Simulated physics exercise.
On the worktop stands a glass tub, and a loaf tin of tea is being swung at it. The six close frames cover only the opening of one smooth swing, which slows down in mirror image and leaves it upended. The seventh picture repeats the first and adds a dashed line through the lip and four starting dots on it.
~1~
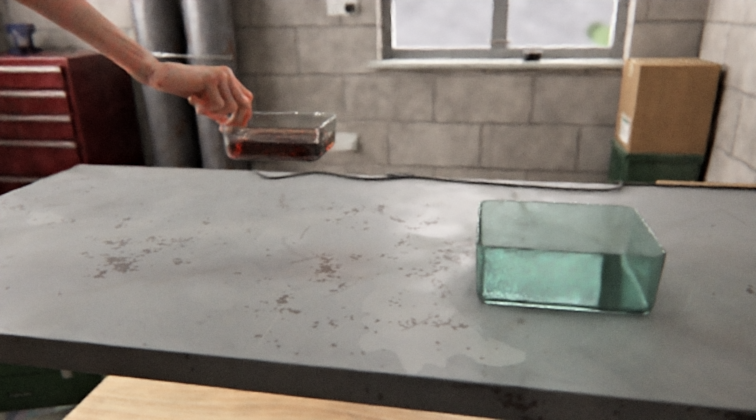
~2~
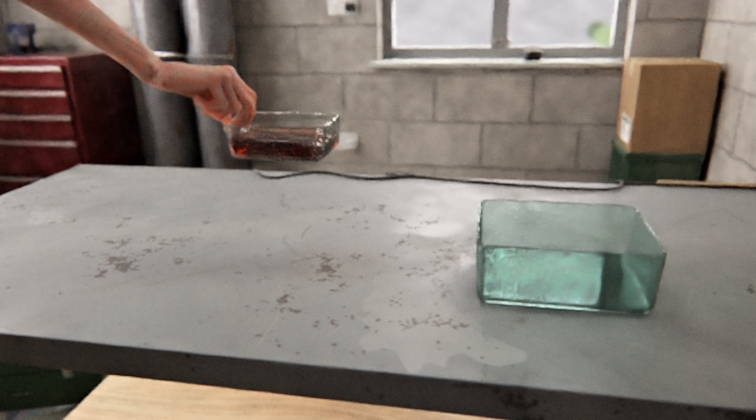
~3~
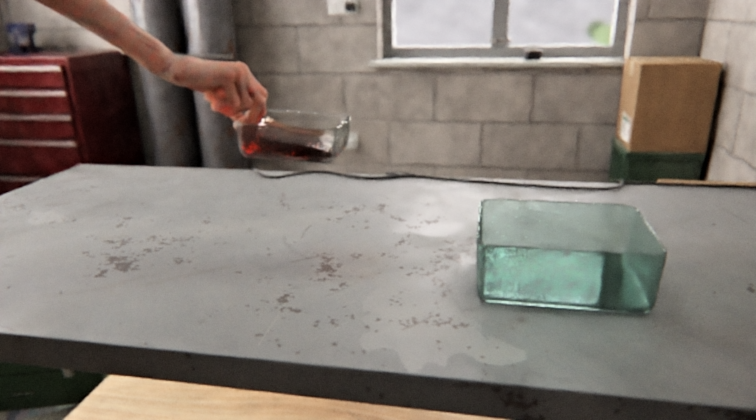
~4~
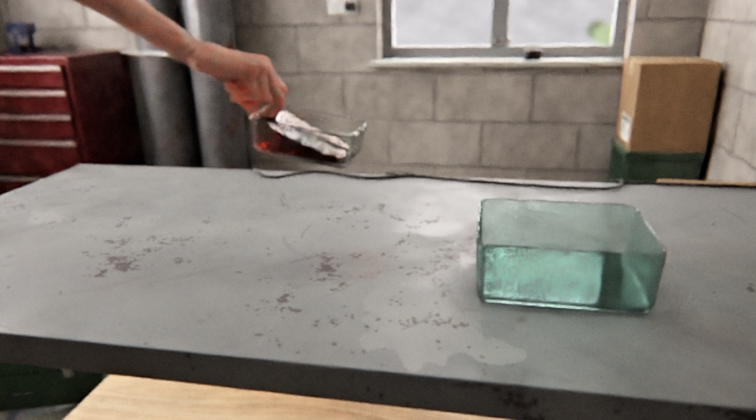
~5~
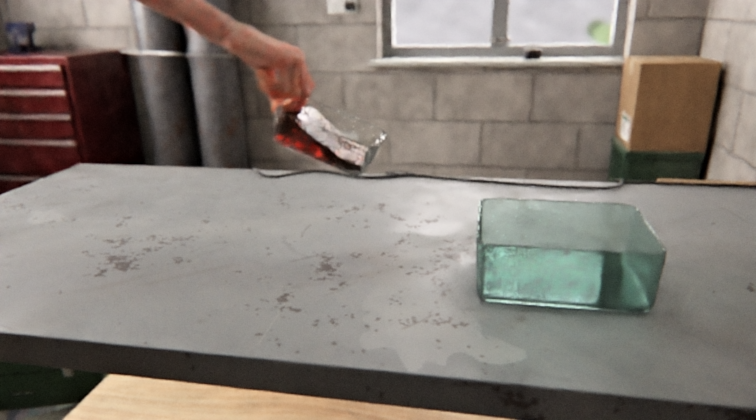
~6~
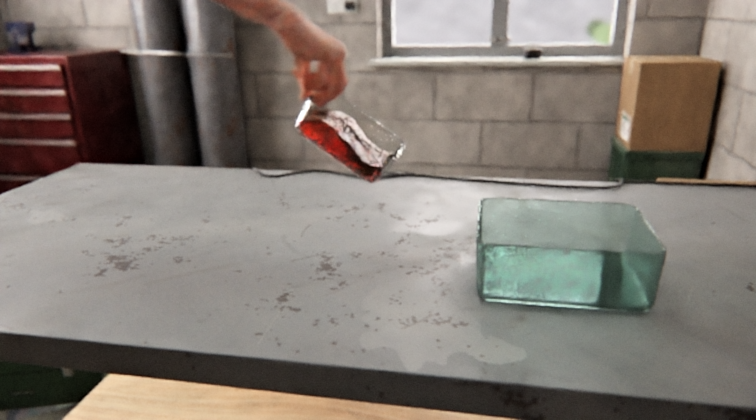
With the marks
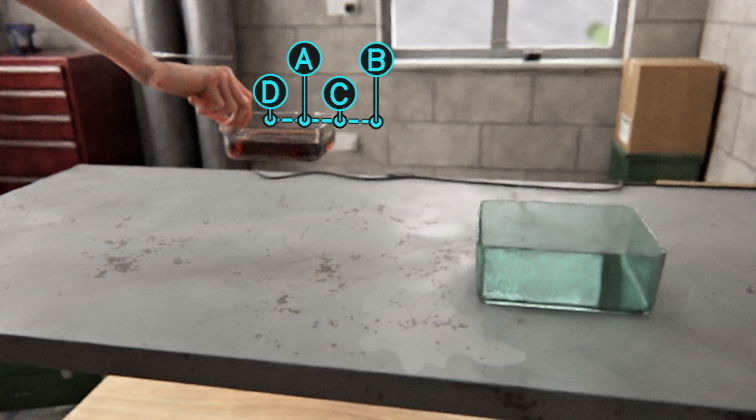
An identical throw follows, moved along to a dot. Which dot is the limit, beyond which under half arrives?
Use spot A.
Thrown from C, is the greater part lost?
No.
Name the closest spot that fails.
That is spot D.
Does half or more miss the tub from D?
Yes, it does.
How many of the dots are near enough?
Three.
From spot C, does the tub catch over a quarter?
Yes, it does.
On the marked copy, A at (304, 120); B at (376, 121); C at (339, 121); D at (270, 119).
With A, about 73 % lands in the tub, 18 % falls short and 9 % goes beside or beyond.
With B, about 94 % lands in the tub, 3 % falls short and 3 % goes beside or beyond.
With C, about 79 % lands in the tub, 9 % falls short and 12 % goes beside or beyond.
With D, about 21 % lands in the tub, 73 % falls short and 6 % goes beside or beyond.
